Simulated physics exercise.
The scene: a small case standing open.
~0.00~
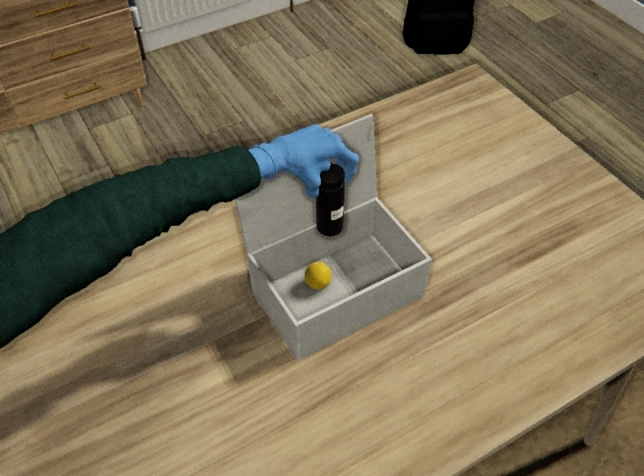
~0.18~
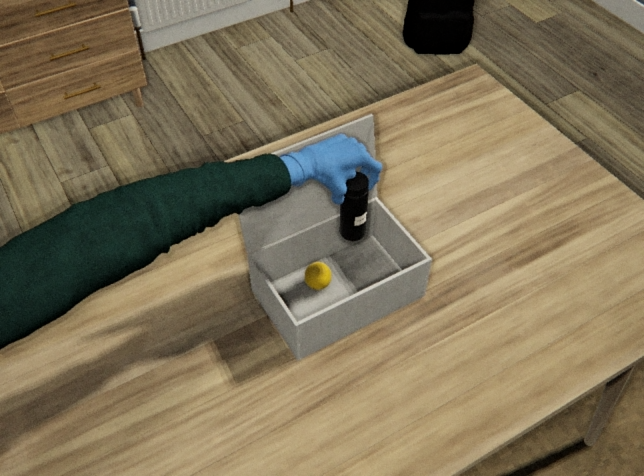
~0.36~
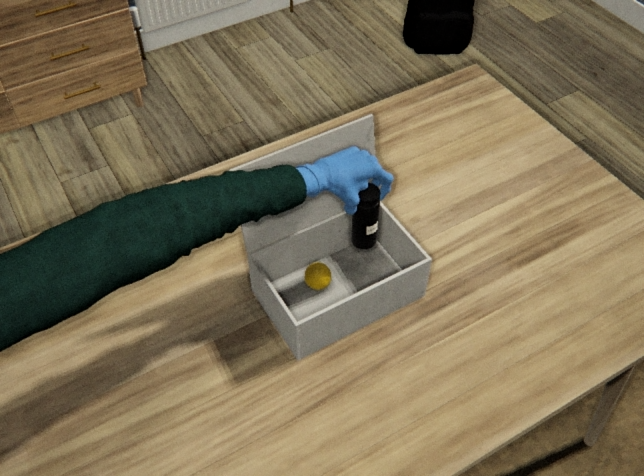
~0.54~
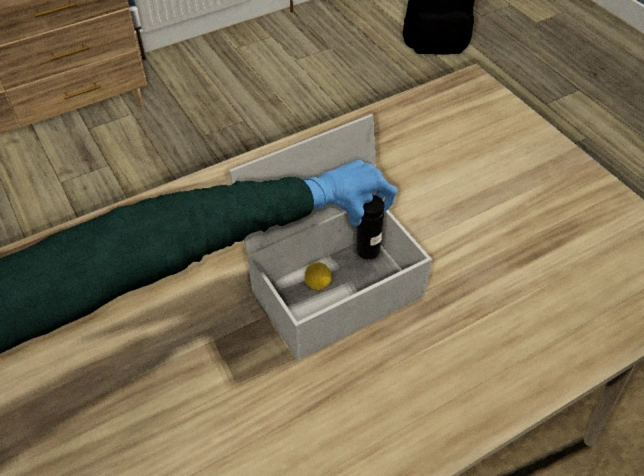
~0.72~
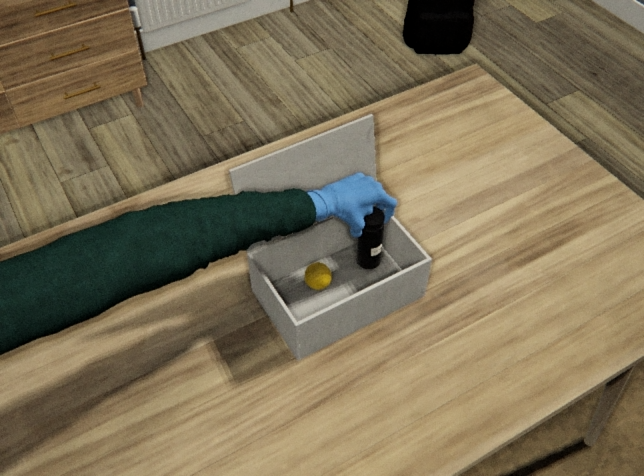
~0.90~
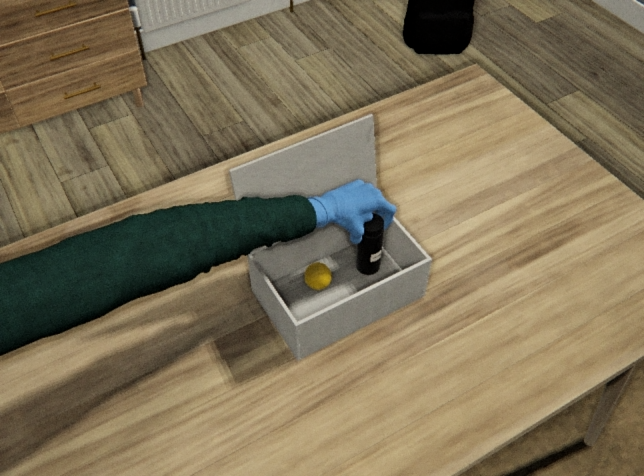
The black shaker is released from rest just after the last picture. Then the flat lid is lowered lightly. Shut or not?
In the end the lid will not close.
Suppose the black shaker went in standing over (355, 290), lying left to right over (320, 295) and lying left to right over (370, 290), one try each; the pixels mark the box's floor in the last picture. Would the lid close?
First, it will not close; second, it closes; third, it closes.
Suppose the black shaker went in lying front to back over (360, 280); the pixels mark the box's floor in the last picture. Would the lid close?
Then it closes.
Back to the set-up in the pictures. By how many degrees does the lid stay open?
Some 30° above the rim.
After 2.00 s, lid starting down.
After 2.40 s, lid 65° above the rim.
After 2.70 s, lid 42° above the rim.
At rest (3.2 s), lid 29° above the rim; both in place. Seen from the same camera at the end, black shaker near (370, 245).
